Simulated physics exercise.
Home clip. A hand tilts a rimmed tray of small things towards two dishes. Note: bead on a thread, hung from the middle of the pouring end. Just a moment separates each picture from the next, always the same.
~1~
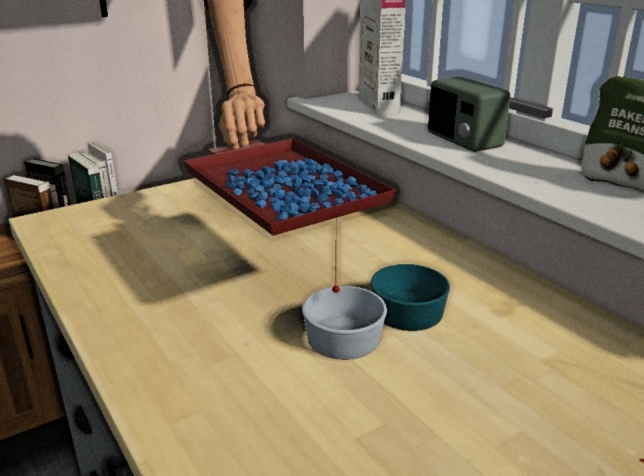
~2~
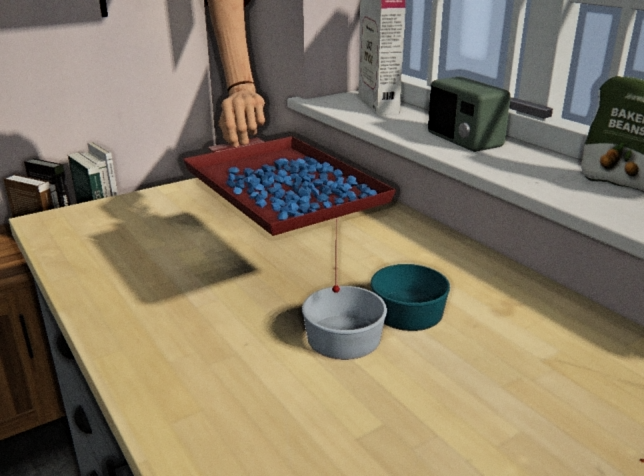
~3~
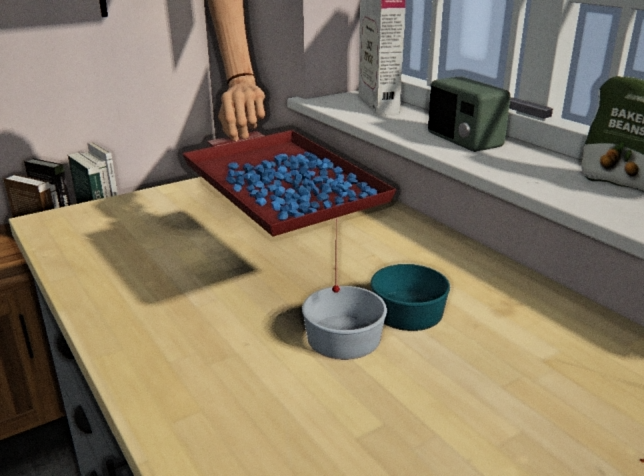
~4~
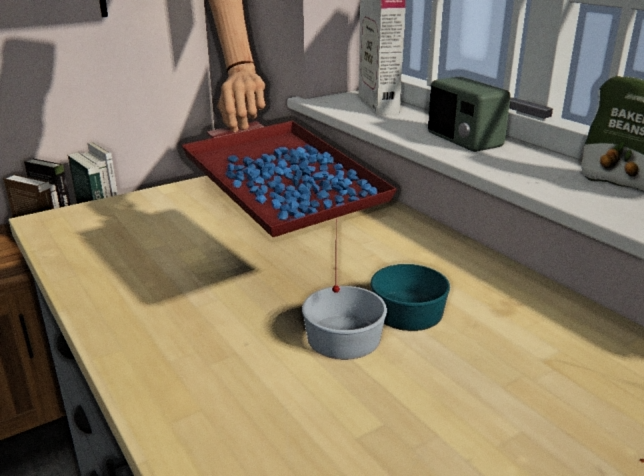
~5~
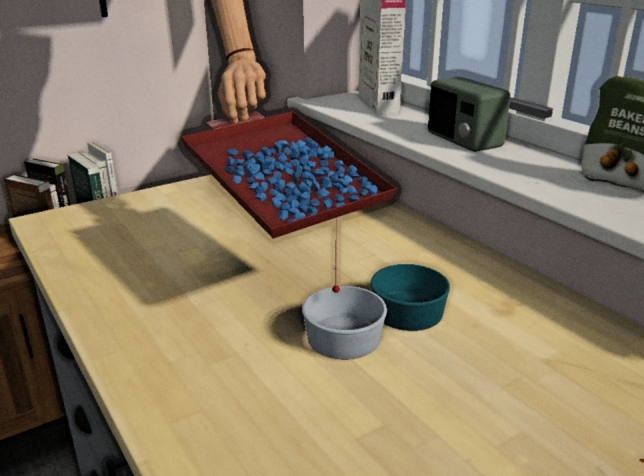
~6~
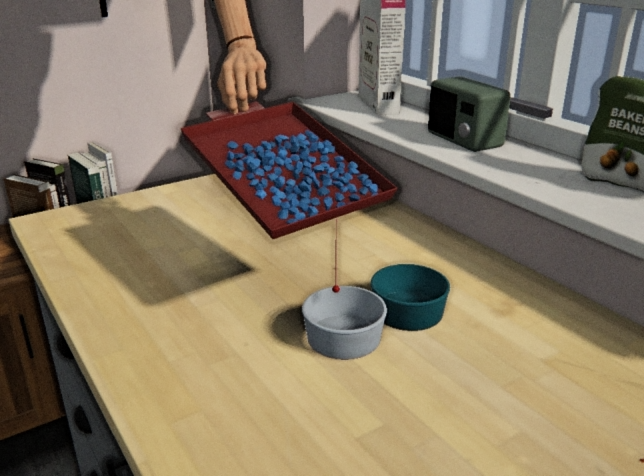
At the start, a wooden hand holds a red rimmed tray of small blue stones level above a pale wooden counter, with a grey dish and a teal dish beyond its near end. The hand then gradually raises the tray's far end, tilting it slightly, lowest at the left corner, while the dishes stay still.
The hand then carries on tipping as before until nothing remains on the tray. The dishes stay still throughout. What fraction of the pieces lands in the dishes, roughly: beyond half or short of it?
Well, most of the load misses the dishes, as it turns out.
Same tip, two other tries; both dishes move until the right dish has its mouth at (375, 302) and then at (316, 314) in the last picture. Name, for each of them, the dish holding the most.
The first time it's the left member, the second time the right member.
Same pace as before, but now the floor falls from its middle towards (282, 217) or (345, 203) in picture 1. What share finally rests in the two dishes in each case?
First heading roughly 10 %, second roughly 90 %.
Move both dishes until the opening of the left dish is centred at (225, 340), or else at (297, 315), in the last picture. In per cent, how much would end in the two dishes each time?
The first try gives 40 per cent, the second 40 per cent.
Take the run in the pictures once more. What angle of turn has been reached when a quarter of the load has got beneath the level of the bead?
The angle is around 95°.
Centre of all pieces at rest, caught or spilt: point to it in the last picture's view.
Near (308, 367).
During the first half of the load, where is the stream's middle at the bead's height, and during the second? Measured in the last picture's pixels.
Close to (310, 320), then close to (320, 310).
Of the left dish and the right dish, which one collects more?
Winner, as observed: The left-positioned one.
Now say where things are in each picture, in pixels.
In the first picture, corners of the pouring end near (272, 222) and (391, 189), level; middle of the load near (295, 188), aquarium stones; left dish near (368, 339); right dish near (435, 312); bead on its thread near (336, 289).
In the second picture, corners of the pouring end near (272, 222) and (391, 189), level; middle of the load near (295, 187).
In the third picture, corners of the pouring end near (273, 223) and (391, 189), tipped barely, lowest at the left corner; middle of the load near (295, 185).
In the fourth picture, corners of the pouring end near (273, 224) and (392, 188), tipped a little, lowest at the left corner; middle of the load near (295, 181).
In the fifth picture, corners of the pouring end near (273, 226) and (392, 188), tipped a little, lowest at the left corner; middle of the load near (295, 177).
In the sixth picture, corners of the pouring end near (273, 227) and (393, 187), tipped a little, lowest at the left corner; middle of the load near (295, 174); left dish near (368, 339); right dish near (435, 312).
Shortly afterwards, tray tipped steeply; the whole lot on the tray.
Next, tray tipped right over; near a quarter on the tray; a little in the left dish; near a third outside both; near a quarter in the air.
Some moments later, tray tipped past a quarter turn; near a quarter in the left dish; the bulk outside both.
In the end, tray tipped past a quarter turn; near a quarter in the left dish; none at all in the right dish; the bulk outside both.
